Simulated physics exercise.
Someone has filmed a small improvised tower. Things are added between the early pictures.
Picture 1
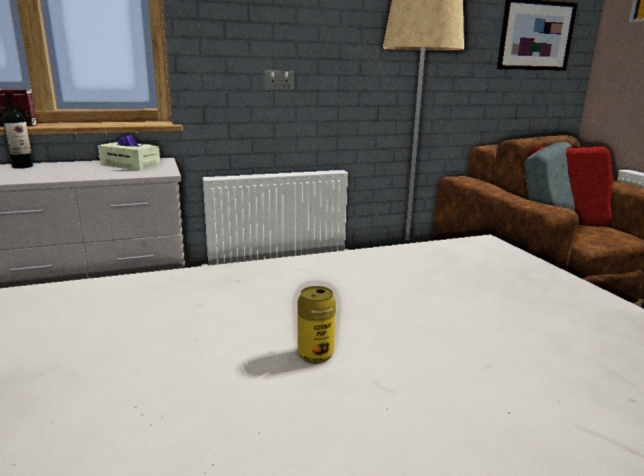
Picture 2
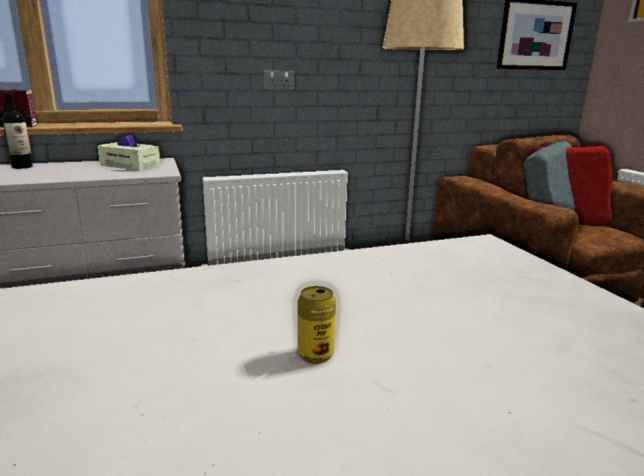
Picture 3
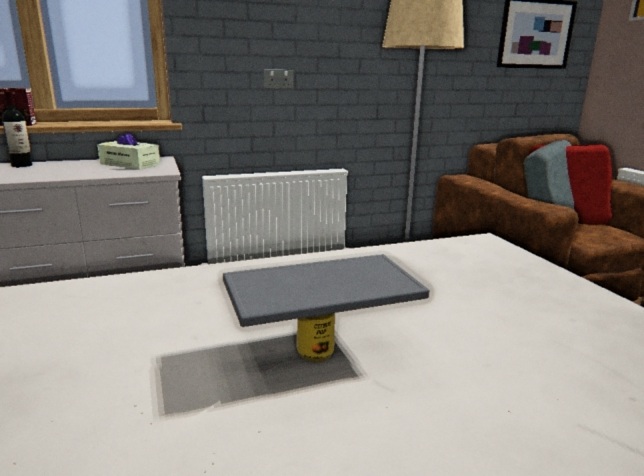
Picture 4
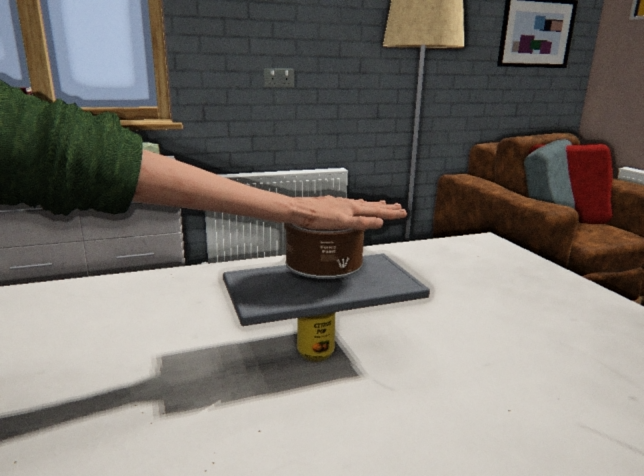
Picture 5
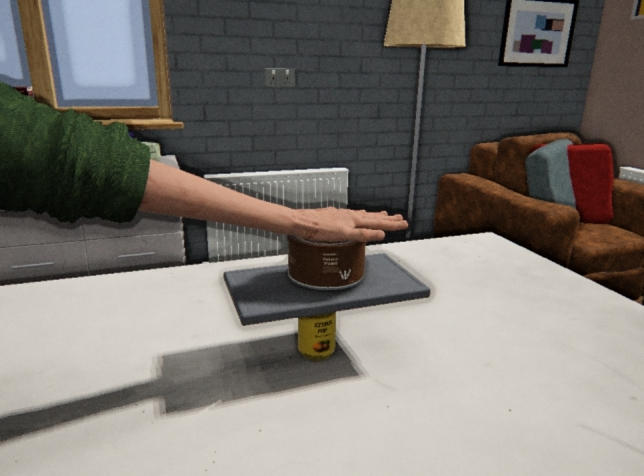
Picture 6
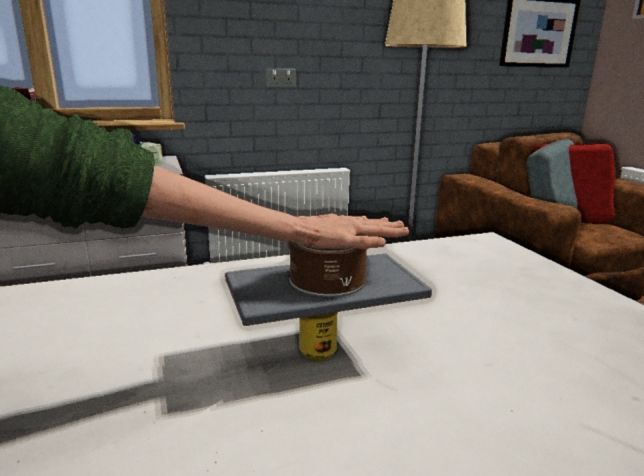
The clip opens on a yellow can standing alone on a white table in a living room. A flat grey board then appears on top of the can, and a green-sleeved arm reaches in from the left, lowering a brown tub slightly onto the board and keeping its hand on top.
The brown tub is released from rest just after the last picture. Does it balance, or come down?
Here the stack keeps its balance.
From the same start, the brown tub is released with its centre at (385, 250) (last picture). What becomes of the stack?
Then it loses its balance.
Then, 0.50 s past the last view, nothing moves.
Then, 1.30 s past the last view, brown tub resting near (328, 261).
Finally, all 3 still in place. Final places as the last picture's camera would see them, brown tub near (328, 261). The stack holds.
